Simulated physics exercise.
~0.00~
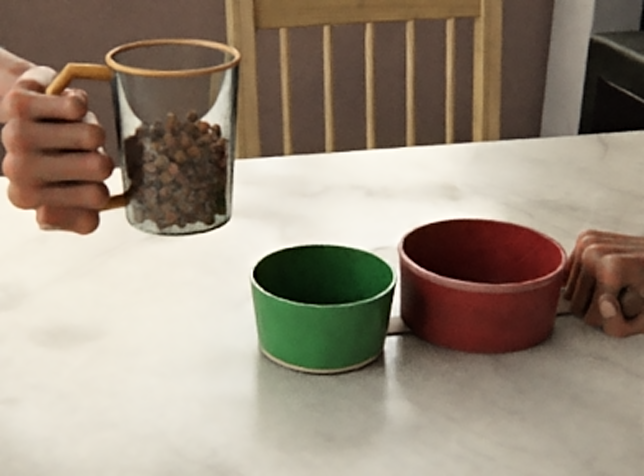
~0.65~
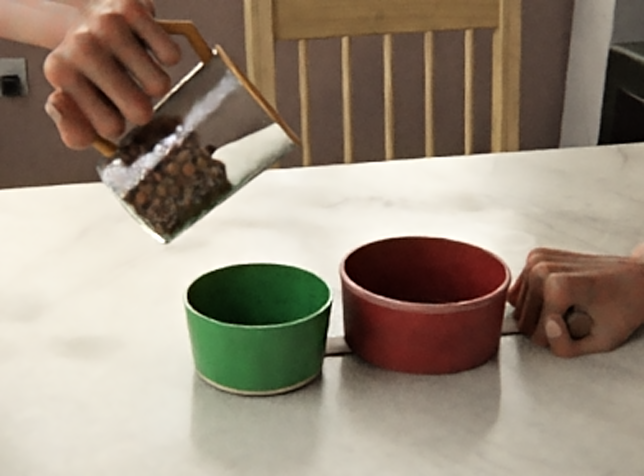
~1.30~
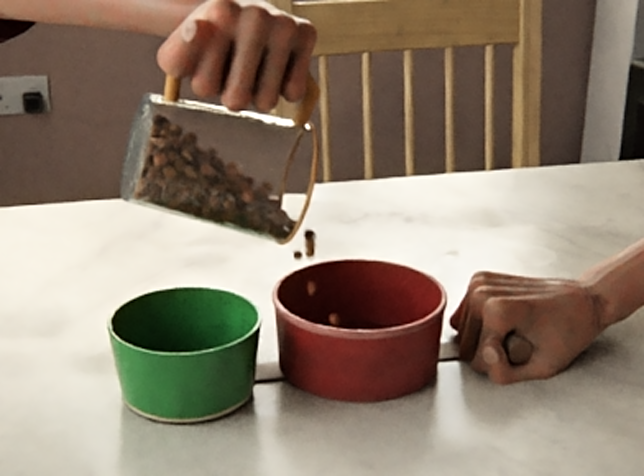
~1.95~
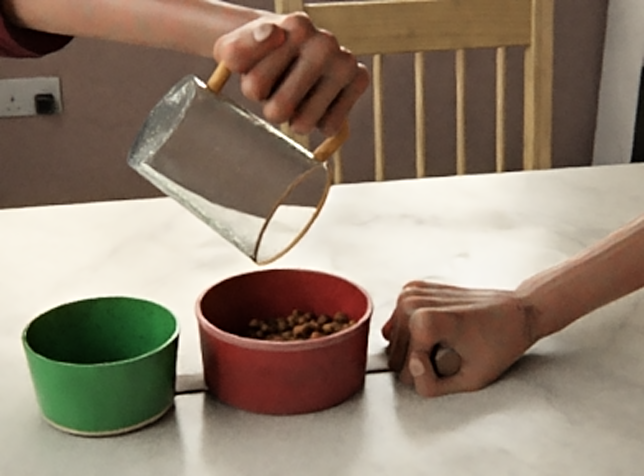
On a pale marble table, a hand tipping brown cereal balls from a glass cup into the red dish, leaving the sliding green one empty.
